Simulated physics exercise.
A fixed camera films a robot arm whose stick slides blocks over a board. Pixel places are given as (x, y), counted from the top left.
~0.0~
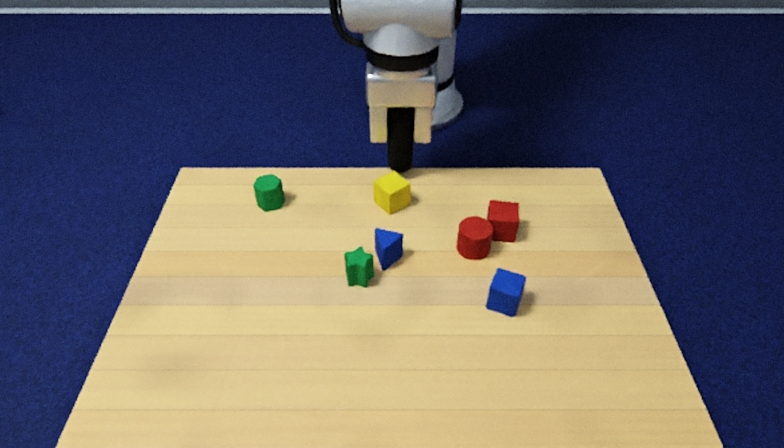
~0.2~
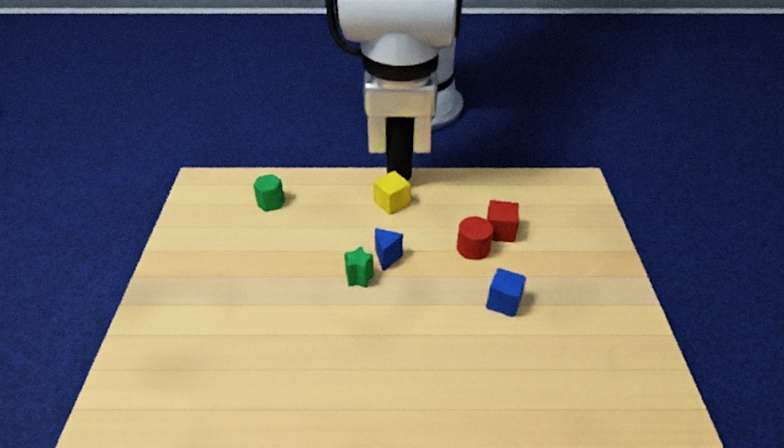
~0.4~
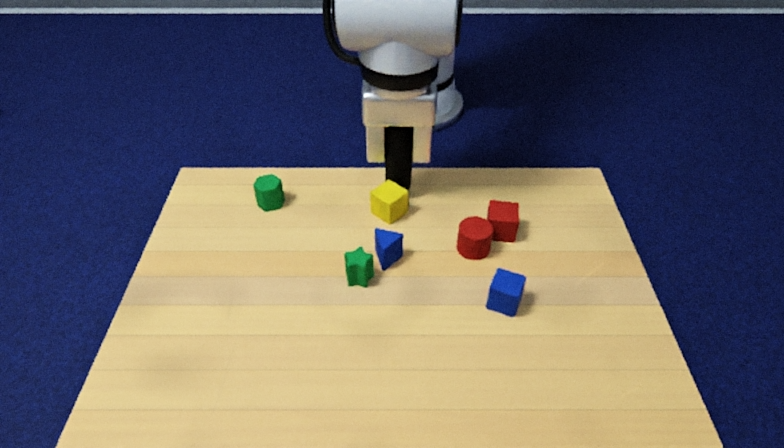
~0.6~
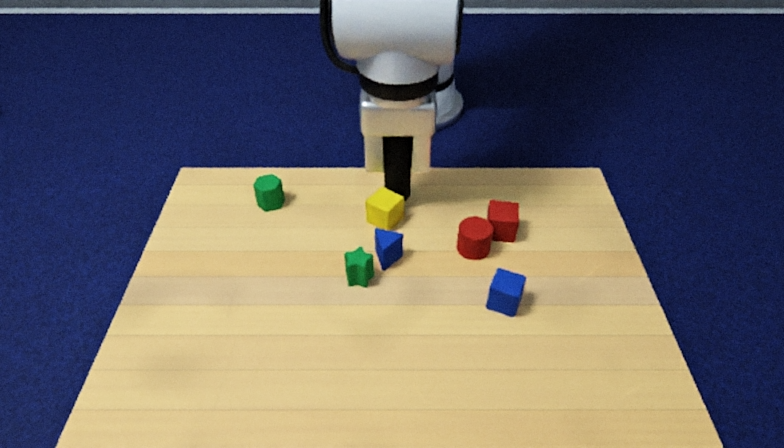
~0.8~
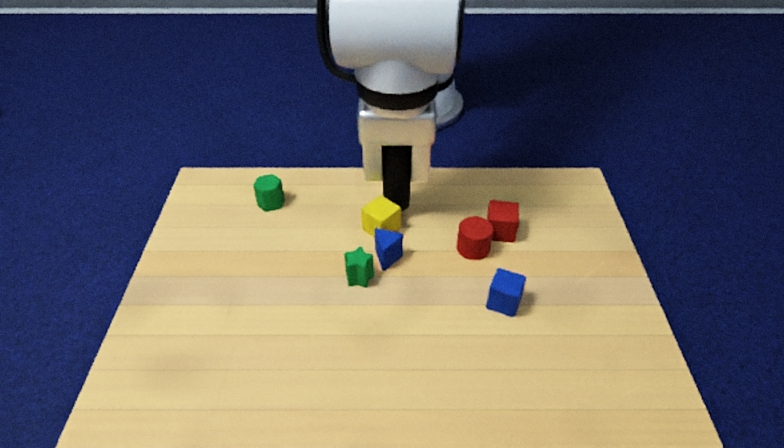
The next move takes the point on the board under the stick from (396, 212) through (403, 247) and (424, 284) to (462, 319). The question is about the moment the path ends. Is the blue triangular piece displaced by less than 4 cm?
The answer is yes.
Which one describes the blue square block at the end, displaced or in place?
That block remains where it is.
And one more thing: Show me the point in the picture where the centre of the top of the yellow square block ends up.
(371, 221)
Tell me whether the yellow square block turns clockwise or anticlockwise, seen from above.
The block turns clockwise.
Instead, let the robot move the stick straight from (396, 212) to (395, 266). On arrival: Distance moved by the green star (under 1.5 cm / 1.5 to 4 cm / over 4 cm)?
It ends within 1.5 cm of its spot.
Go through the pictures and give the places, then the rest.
Lower end of the stick (400, 165), tops of blocks, yellow square block (392, 182), blue triangular piece (387, 237), blue square block (509, 281), in the first picture.
Stick (399, 175), blocks as before, in the second picture.
Stick (398, 185), yellow square block (389, 191), in the third picture.
Stick (397, 194), yellow square block (385, 198), in the fourth picture.
Stick (396, 204), yellow square block (381, 207), blue triangular piece (387, 237), blue square block (509, 281), in the fifth picture.
On the path given first. One third of the way, stick (403, 239); yellow square block (371, 221), turned 35° clockwise; blue triangular piece (385, 241).
Two thirds of the way, stick (425, 276); yellow square block (371, 221), turned 35° clockwise; blue triangular piece (388, 252), turned 55° clockwise.
At the end, stick (463, 311); yellow square block (371, 221), turned 35° clockwise; blue triangular piece (388, 252), turned 55° clockwise; blue square block not moved.
